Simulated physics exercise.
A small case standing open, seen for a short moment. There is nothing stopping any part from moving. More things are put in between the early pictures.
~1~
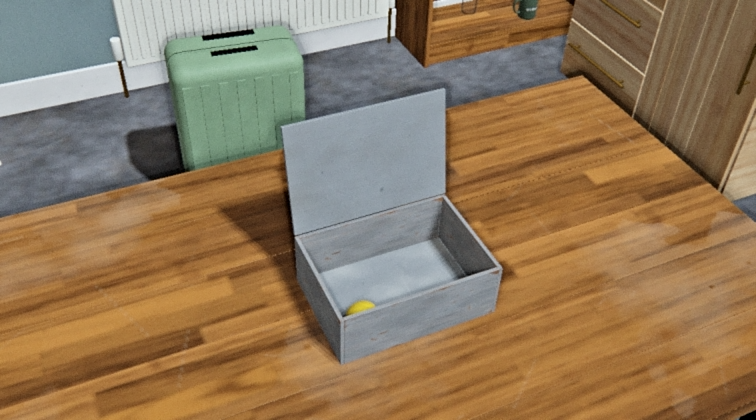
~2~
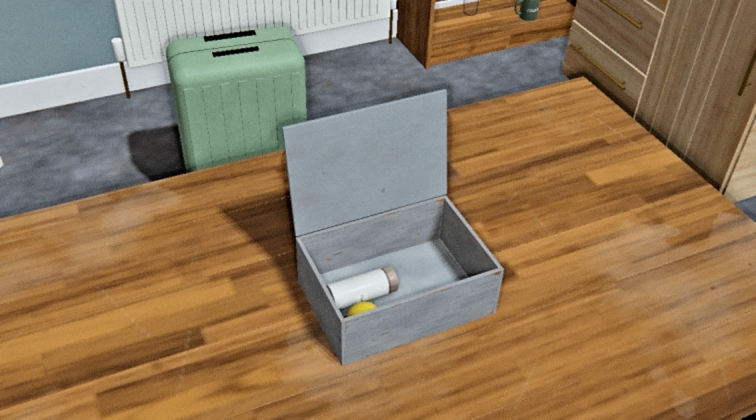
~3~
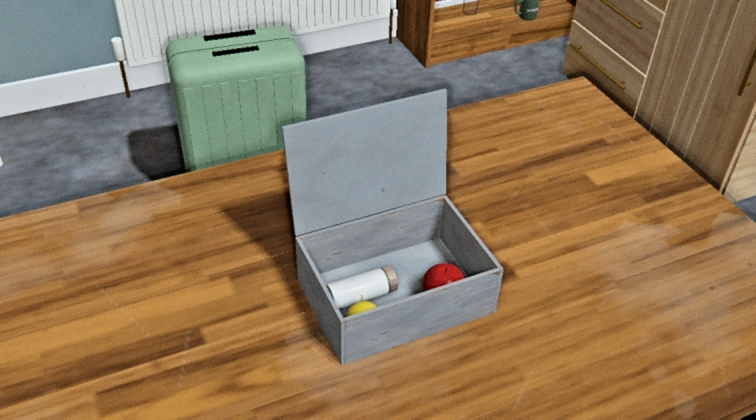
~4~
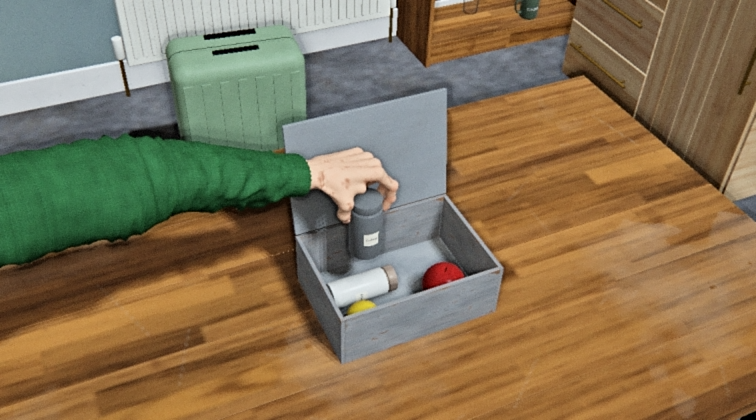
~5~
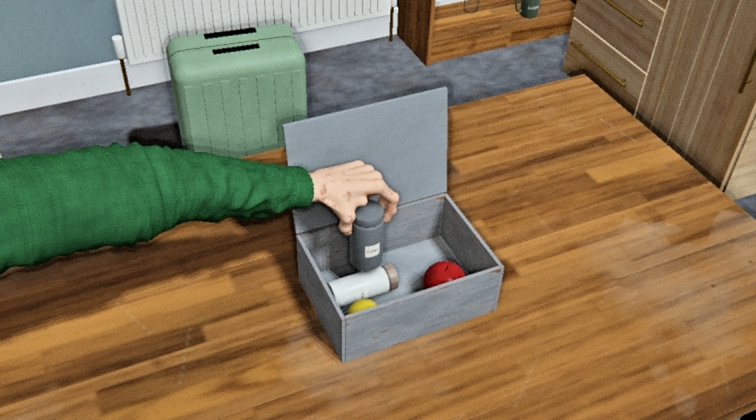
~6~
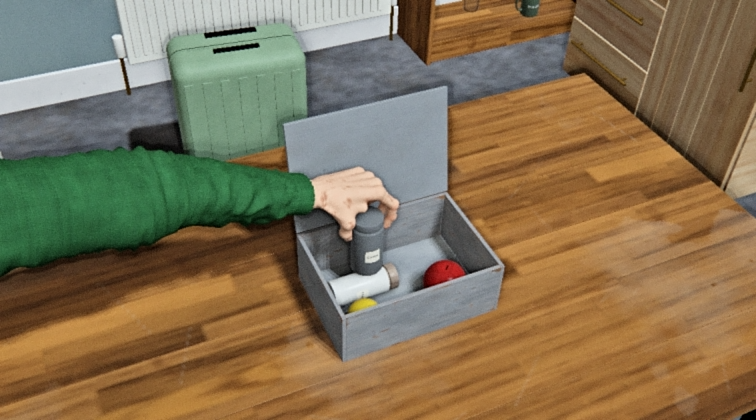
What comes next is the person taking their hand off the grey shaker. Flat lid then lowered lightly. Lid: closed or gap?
Gap remains.
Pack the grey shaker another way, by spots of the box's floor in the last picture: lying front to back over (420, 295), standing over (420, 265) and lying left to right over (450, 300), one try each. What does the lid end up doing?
Results in order: Lid down, lid up, lid down.
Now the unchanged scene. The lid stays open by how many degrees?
It stays some 45° above the rim.
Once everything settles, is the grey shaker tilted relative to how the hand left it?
Well, the grey shaker ends up skewed.
Then, 0.90 s later than the last frame, lid starting down; grey shaker tilted by 38° near (365, 248); white shaker moved about its own width.
Then, 1.50 s later than the last frame, lid 72° above the rim; grey shaker tilted by 37° near (366, 249); white shaker moved about its own width.
Then, 1.80 s later than the last frame, lid 50° above the rim; grey shaker tilted by 39° near (366, 251); white shaker moved about its own width.
Then, 4.20 s later than the last frame, lid 44° above the rim; grey shaker tilted by 41° near (366, 252); white shaker moved about its own width.
When it is over, lid 43° above the rim; lying over in the box, grey shaker; the other 3 as before. End places, in pixels of the last picture, grey shaker near (366, 253).
